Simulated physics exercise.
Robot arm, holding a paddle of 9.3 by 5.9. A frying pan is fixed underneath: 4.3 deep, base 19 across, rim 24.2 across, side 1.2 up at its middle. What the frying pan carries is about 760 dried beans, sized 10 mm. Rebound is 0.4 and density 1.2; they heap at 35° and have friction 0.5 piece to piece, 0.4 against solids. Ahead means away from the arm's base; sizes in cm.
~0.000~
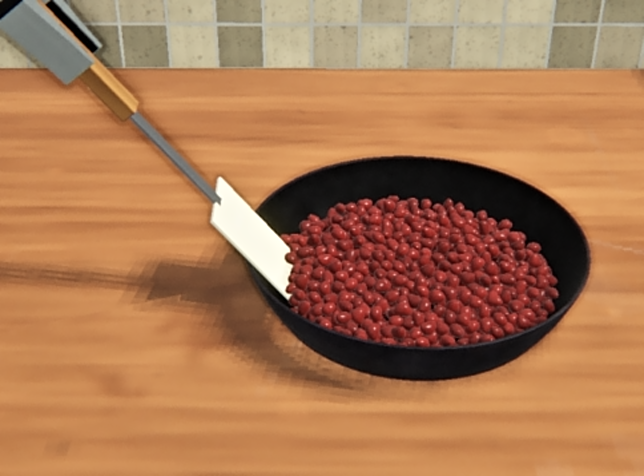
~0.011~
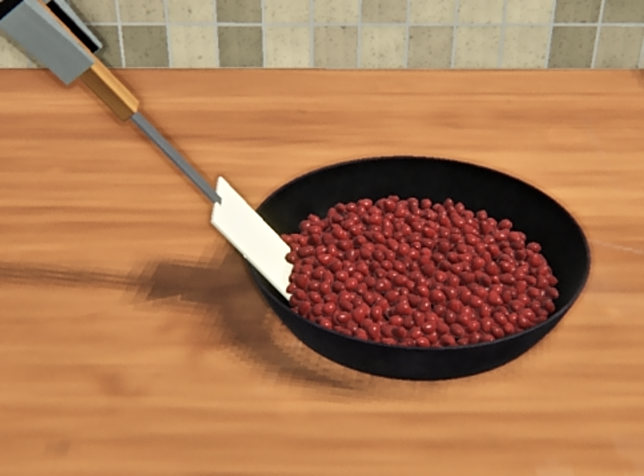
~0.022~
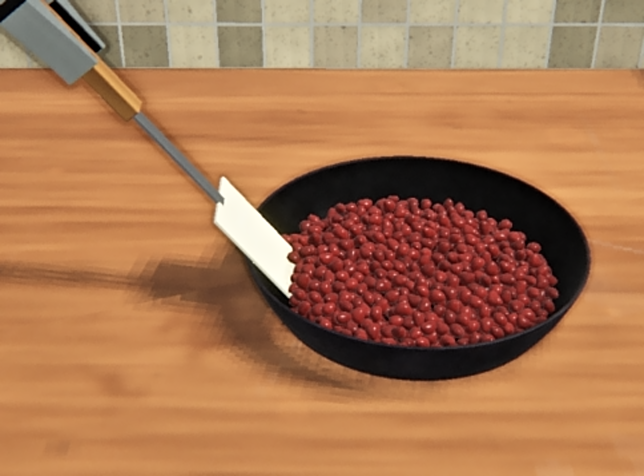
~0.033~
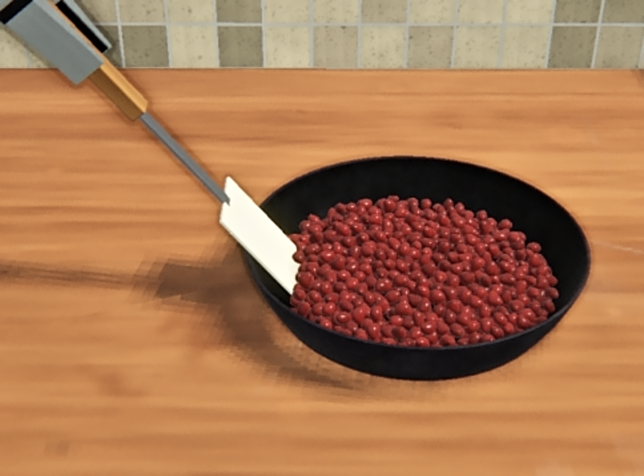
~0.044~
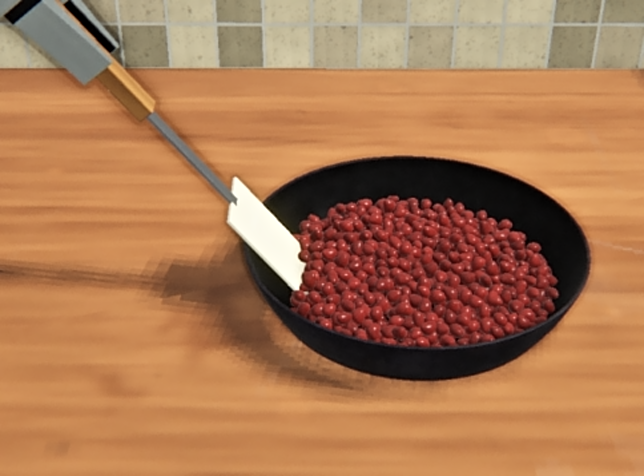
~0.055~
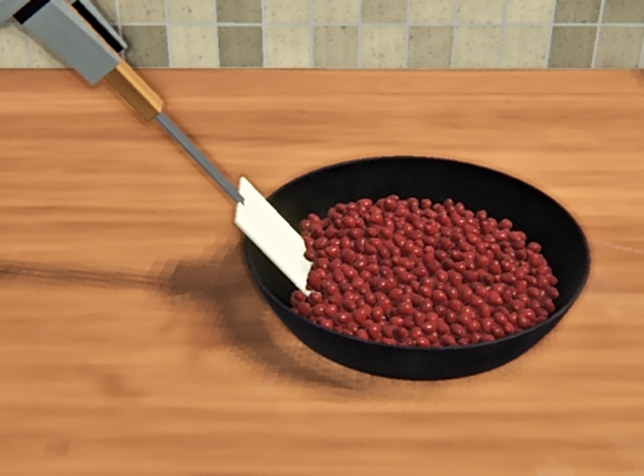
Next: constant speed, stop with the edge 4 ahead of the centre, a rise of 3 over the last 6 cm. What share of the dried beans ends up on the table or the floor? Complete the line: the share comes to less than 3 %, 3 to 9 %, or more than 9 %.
The share comes to less than 3 %.
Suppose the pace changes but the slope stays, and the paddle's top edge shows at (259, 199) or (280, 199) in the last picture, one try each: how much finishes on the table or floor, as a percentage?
About 5 and 15 percent.
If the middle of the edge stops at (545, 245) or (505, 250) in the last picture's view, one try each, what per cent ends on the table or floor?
Roughly 10 and 0 per cent.
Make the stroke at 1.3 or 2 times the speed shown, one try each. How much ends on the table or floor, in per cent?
First try around 0 %, second try around 5 %.
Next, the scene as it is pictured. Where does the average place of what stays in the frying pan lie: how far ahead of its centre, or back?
I'd put it at roughly 2.5 cm toward the front.
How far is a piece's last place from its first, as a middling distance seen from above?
Somewhere about 1 centimetres, I'd say.
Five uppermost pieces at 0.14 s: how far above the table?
Estimated height above table: Approx. 4 cm.
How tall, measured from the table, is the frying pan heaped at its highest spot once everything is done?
Top of the heap: Roughly 5.0 cm above the table top.
By 0.14 s, sloping 52°, highest piece 5 above the table; 763 in the frying pan.
By 0.22 s, sloping 52°, highest piece 6 above the table; 763 in the frying pan.
By 0.47 s, sloping 52°, highest piece 5 above the table; 763 in the frying pan.
By 1.52 s, sloping 52°, highest piece 5 above the table; 763 in the frying pan.
Final count, 763 in the frying pan. That is 0 % on the table or floor.
